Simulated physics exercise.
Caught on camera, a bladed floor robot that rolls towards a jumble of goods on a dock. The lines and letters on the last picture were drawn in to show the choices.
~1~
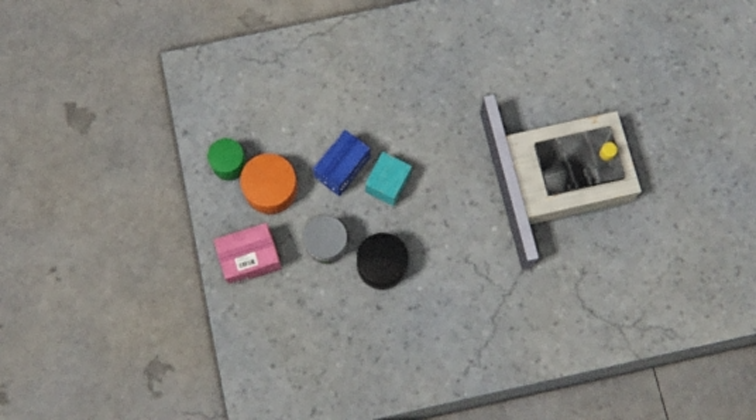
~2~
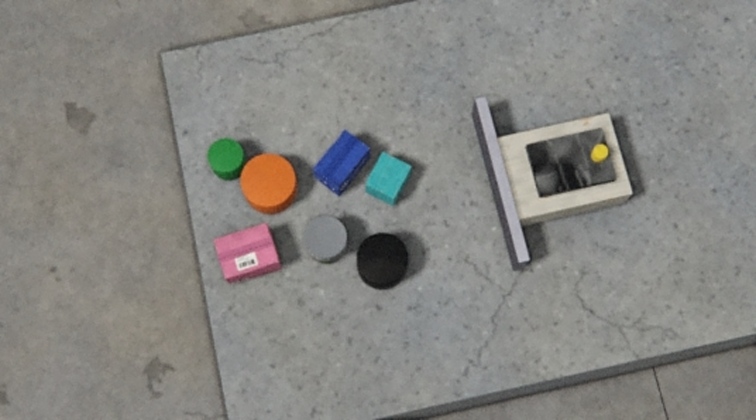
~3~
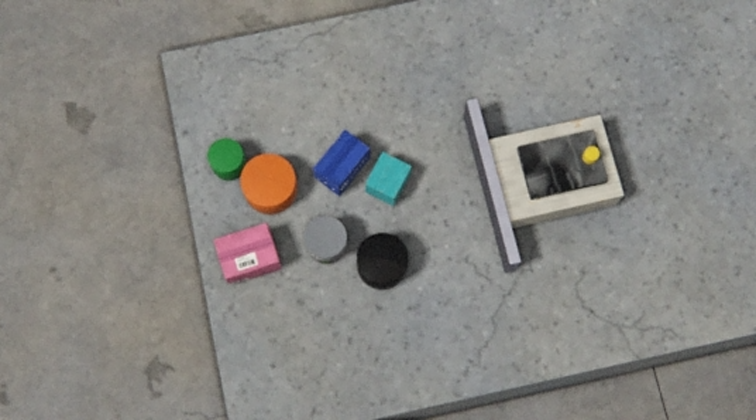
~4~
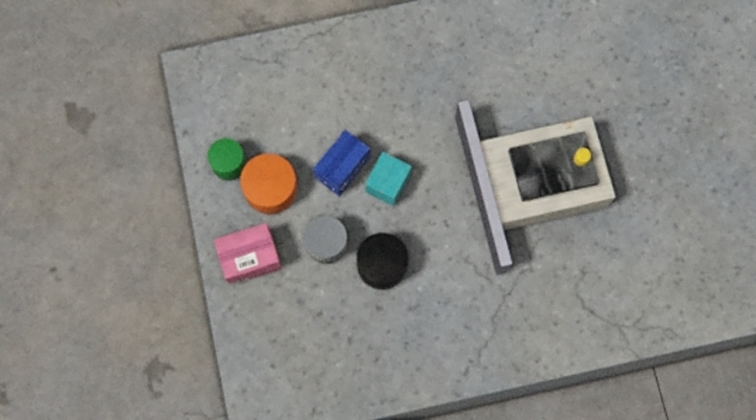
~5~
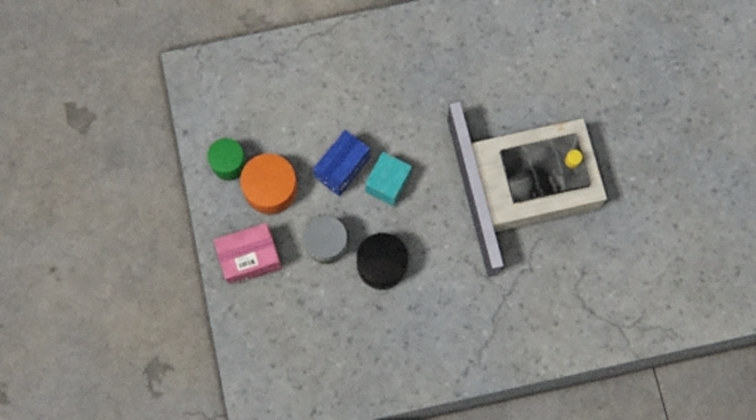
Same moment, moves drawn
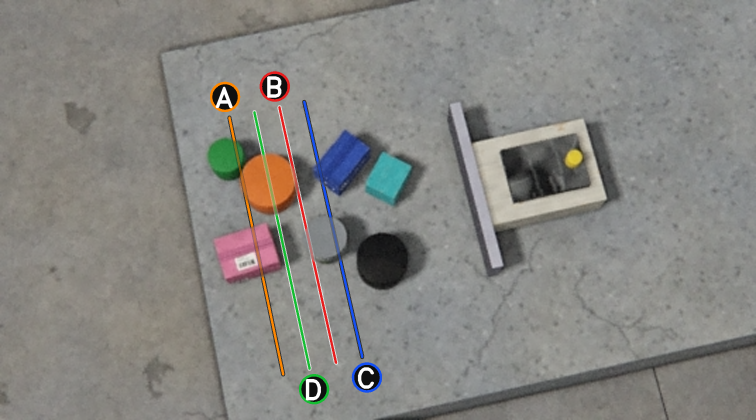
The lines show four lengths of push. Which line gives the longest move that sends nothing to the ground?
It should halt at D.
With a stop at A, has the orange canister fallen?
By then, yes.
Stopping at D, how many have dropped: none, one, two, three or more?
By then, none.
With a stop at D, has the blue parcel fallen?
By then, no.
On the marked copy, A at (255, 242); B at (307, 231); C at (332, 226); D at (281, 237).
With D. Early on, robot (468, 184); turquoise crate (369, 187); green canister (227, 160).
Further on, robot (397, 199); orange canister (245, 197); grey pail (295, 243).
At the end, robot (347, 210); pink parcel (214, 264); green canister (193, 152); nothing has fallen.
As for the rest, A drops the pink parcel, orange canister and green canister; B is safe but short; C is safe but short.
